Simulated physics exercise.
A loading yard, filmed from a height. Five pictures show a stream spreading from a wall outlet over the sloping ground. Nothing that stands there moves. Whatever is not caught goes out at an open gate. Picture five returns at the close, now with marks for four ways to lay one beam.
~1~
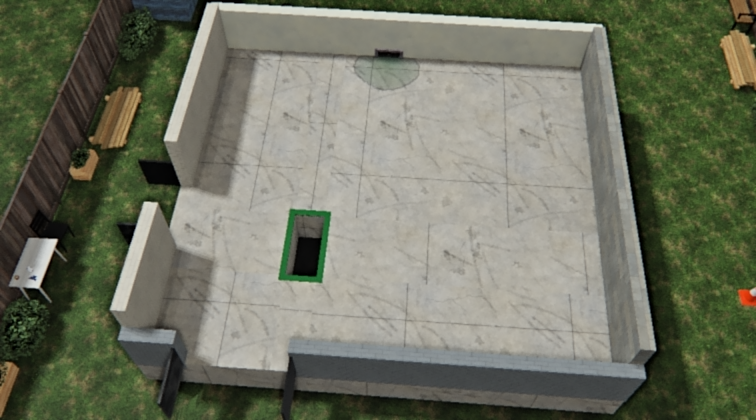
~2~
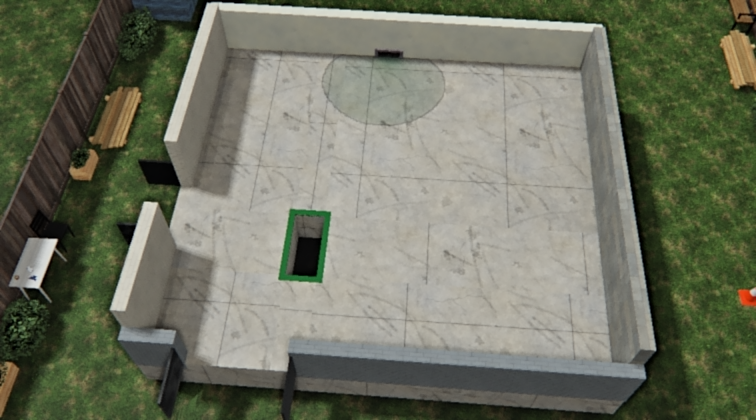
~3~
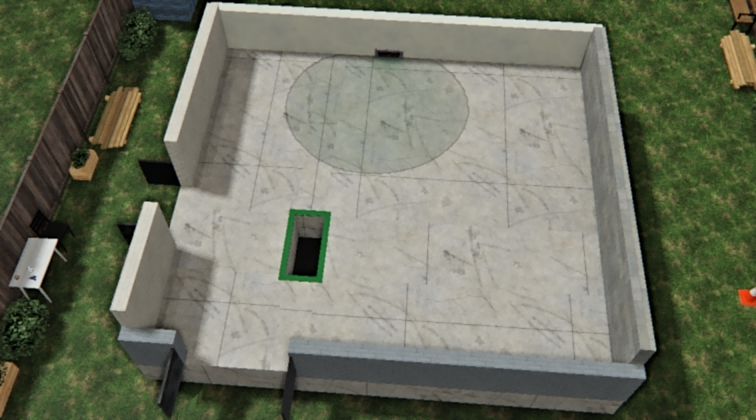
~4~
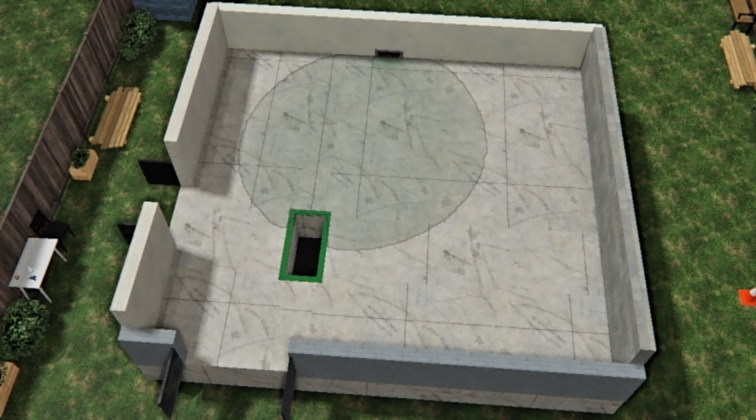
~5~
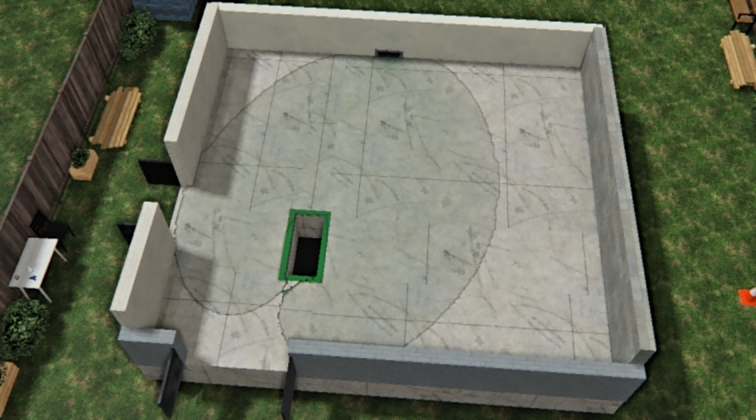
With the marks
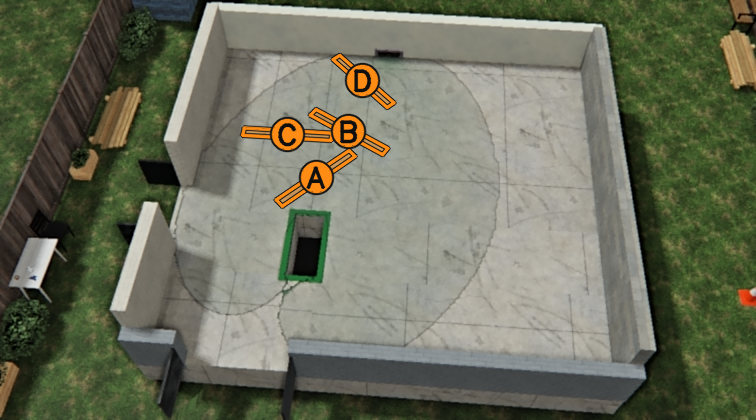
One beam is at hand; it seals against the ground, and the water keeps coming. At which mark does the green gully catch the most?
C.
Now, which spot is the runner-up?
That would be A.
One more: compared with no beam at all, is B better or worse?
Spot B is worse.
In orange, A from (279, 202) to (352, 153); B from (313, 112) to (385, 151); C from (243, 131) to (331, 136); D from (336, 57) to (390, 105).
With A, about 12 % of the stream goes into the green gully, about 86 % out by the gates.
With B, about 5 % of the stream goes into the green gully, about 93 % out by the gates.
With C, about 22 % of the stream goes into the green gully, about 75 % out by the gates.
With D, about 6 % of the stream goes into the green gully, about 91 % out by the gates.
